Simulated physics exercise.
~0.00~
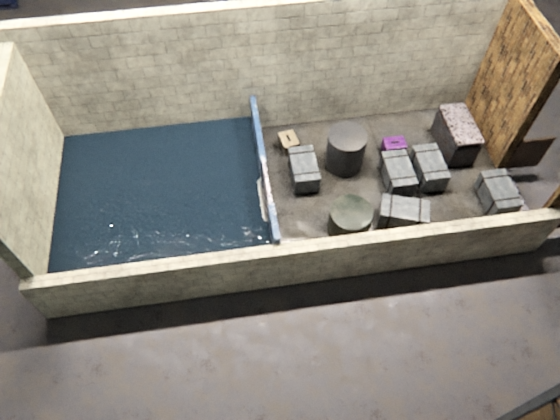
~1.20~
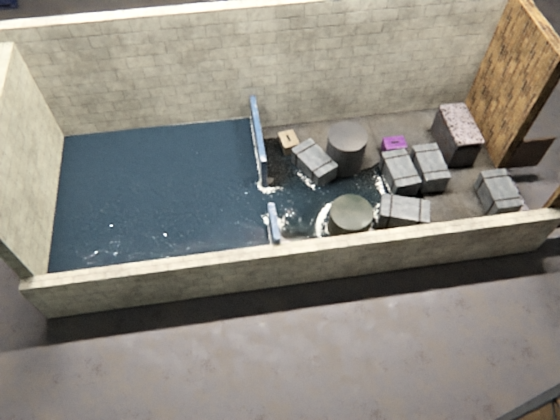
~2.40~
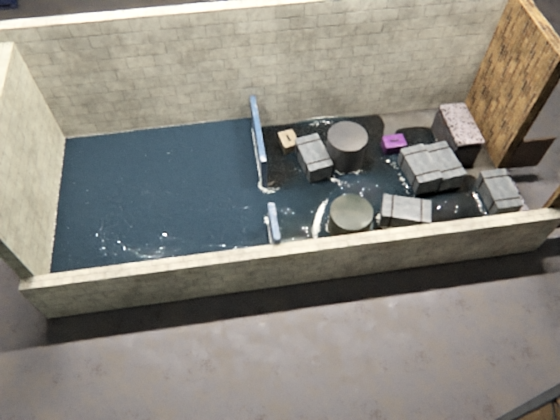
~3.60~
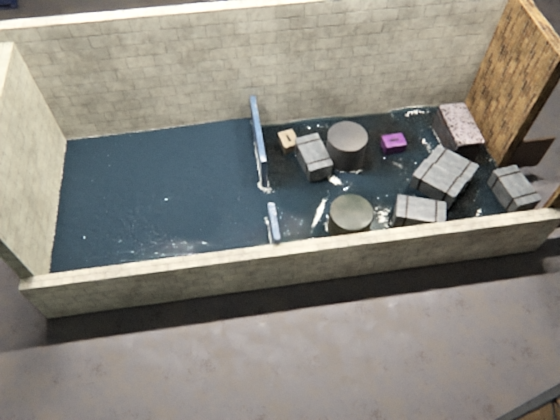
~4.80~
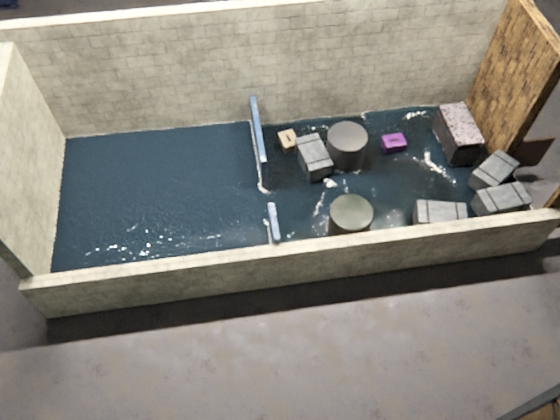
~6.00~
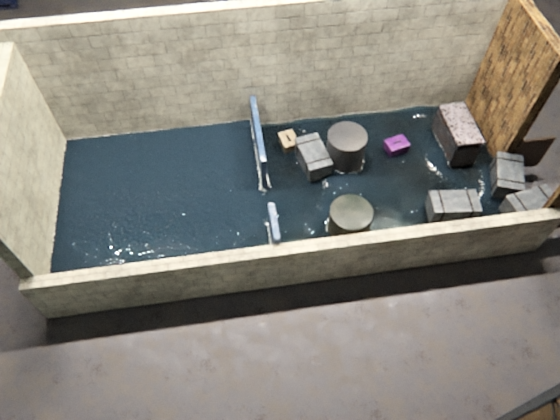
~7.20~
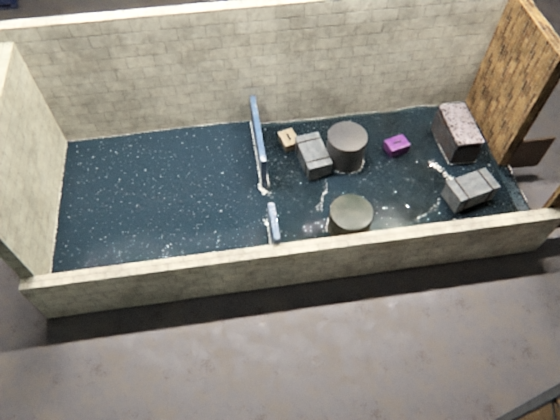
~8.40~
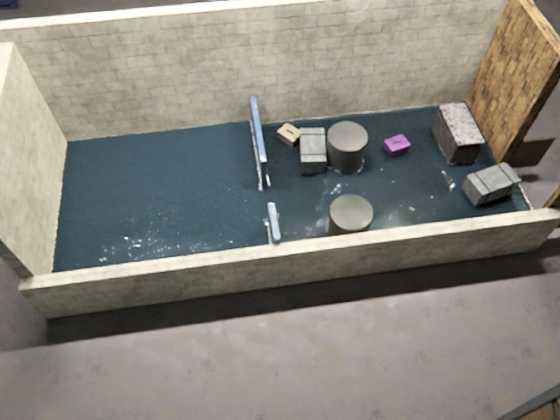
In the video, water on the left of a walled basin pours through a gap in a barrier and spreads among gray crates and cylinders, pushing several crates rightward until some disappear, while the small purple box stays put and one crate remains near the right end.
